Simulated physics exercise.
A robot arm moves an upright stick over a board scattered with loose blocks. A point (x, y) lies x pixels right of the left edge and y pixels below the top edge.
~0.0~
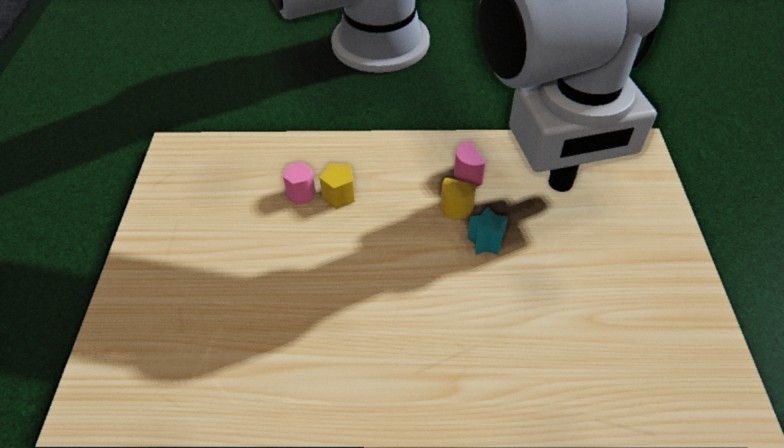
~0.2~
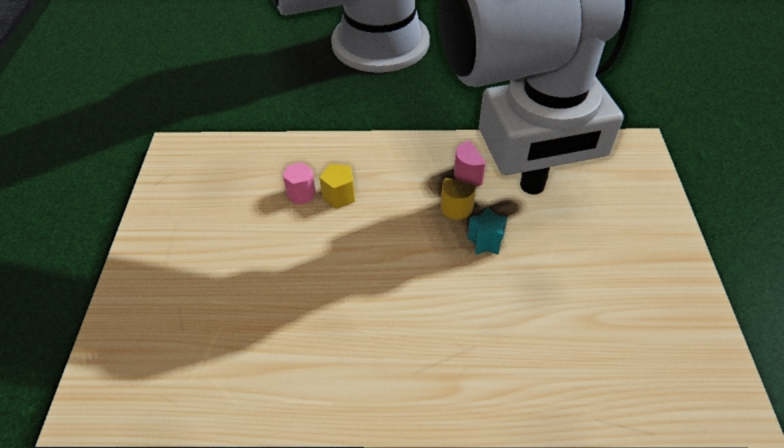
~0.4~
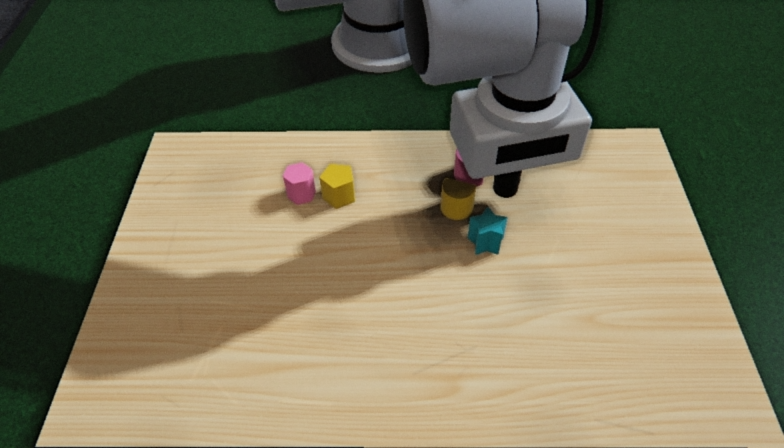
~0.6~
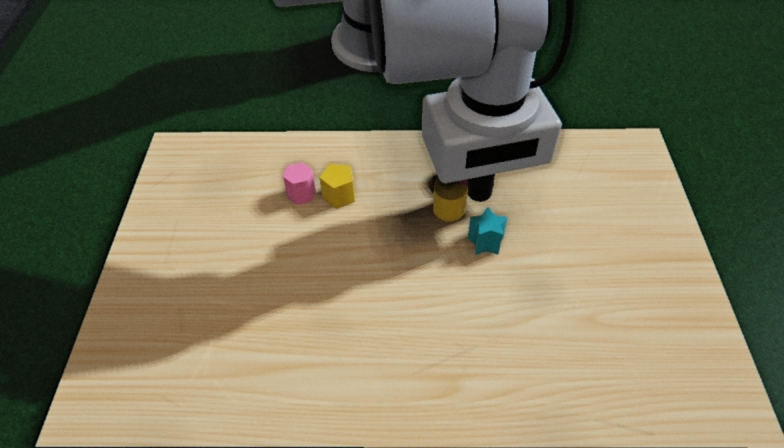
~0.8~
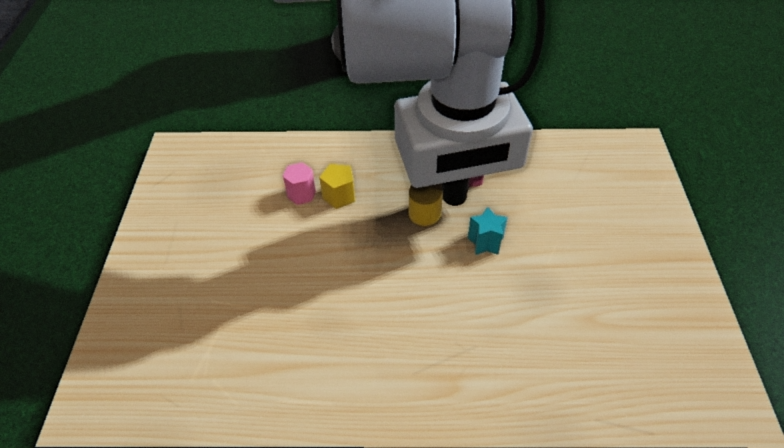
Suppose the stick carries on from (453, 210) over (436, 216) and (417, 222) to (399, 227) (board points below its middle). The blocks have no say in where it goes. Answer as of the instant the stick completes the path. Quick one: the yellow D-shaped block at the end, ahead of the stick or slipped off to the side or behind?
Carried ahead at the end.
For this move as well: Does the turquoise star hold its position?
Yes, that is how it ends up.
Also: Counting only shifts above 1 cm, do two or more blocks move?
No.
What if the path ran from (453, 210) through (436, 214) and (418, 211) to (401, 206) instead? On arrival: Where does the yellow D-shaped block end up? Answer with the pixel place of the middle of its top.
In the picture, that point is around (379, 200).
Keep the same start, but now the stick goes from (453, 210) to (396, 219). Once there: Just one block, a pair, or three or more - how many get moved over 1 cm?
1.
The first path, step by step. Halfway along, stick at (426, 207); yellow D-shaped block at (395, 200), turned 15° clockwise.
At the end, stick at (398, 214); yellow D-shaped block at (371, 202), turned 55° clockwise; pink D-shaped block in place; turquoise star in place.
